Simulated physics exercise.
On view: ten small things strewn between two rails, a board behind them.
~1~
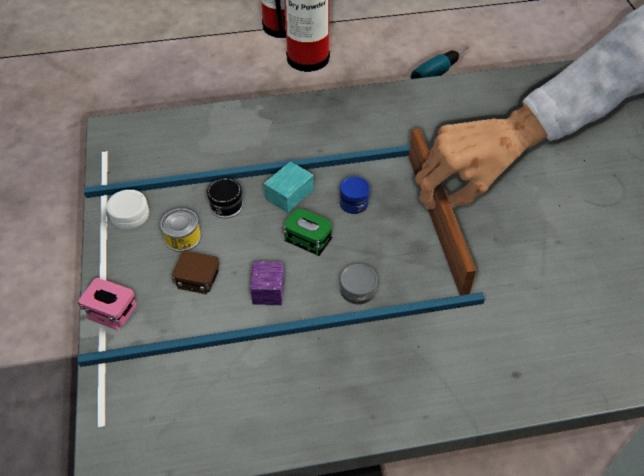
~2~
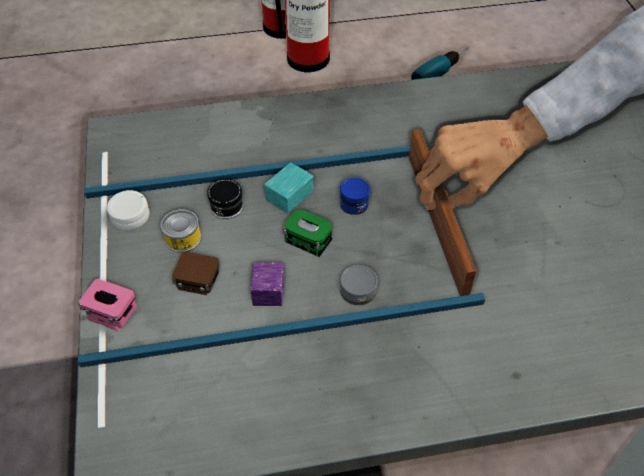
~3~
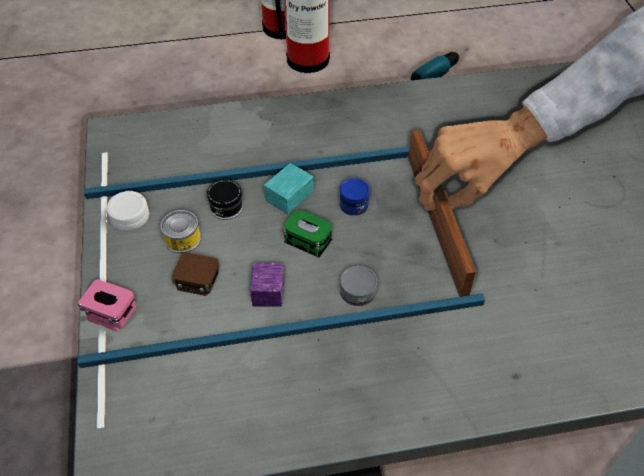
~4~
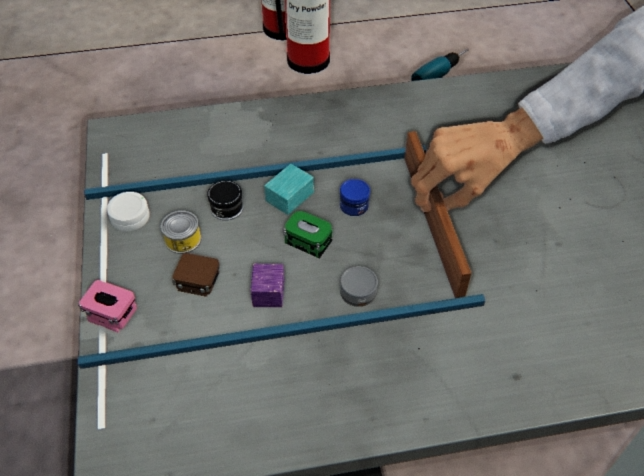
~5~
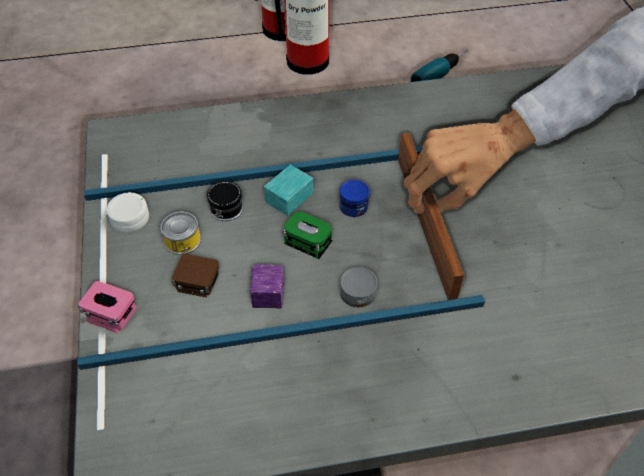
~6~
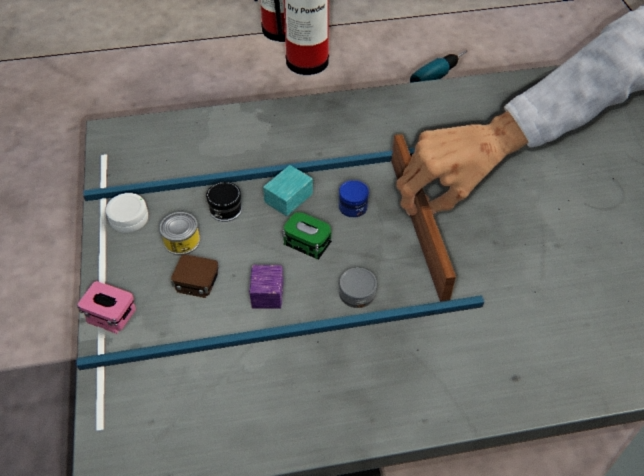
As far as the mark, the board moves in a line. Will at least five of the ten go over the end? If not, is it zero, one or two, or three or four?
Yes, five or more go over.
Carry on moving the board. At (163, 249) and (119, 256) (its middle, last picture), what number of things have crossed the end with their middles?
First 1, then 5.
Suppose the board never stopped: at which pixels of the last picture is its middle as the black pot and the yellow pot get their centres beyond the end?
The middle is at (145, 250) when it's the black pot, and at (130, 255) when it's the yellow pot.
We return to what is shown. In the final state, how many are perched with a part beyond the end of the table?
The count is 4.
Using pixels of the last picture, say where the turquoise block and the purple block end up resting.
About (80, 206), and the other about (76, 305).
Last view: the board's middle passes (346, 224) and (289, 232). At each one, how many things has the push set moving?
First 2, then 6.
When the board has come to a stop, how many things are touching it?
4 end up touching it.
A little later, none off yet; pink case at rest near (108, 307); white lid at rest near (127, 213); yellow pot at rest near (180, 234).
Next, none off yet; pink case at rest near (108, 307); white lid shifted about its own width near (104, 215); yellow pot shifted about its own width near (147, 236).
When it is over, the number that fall off is five or more; down, green case, black pot, brown case, yellow pot, white lid and pink case.
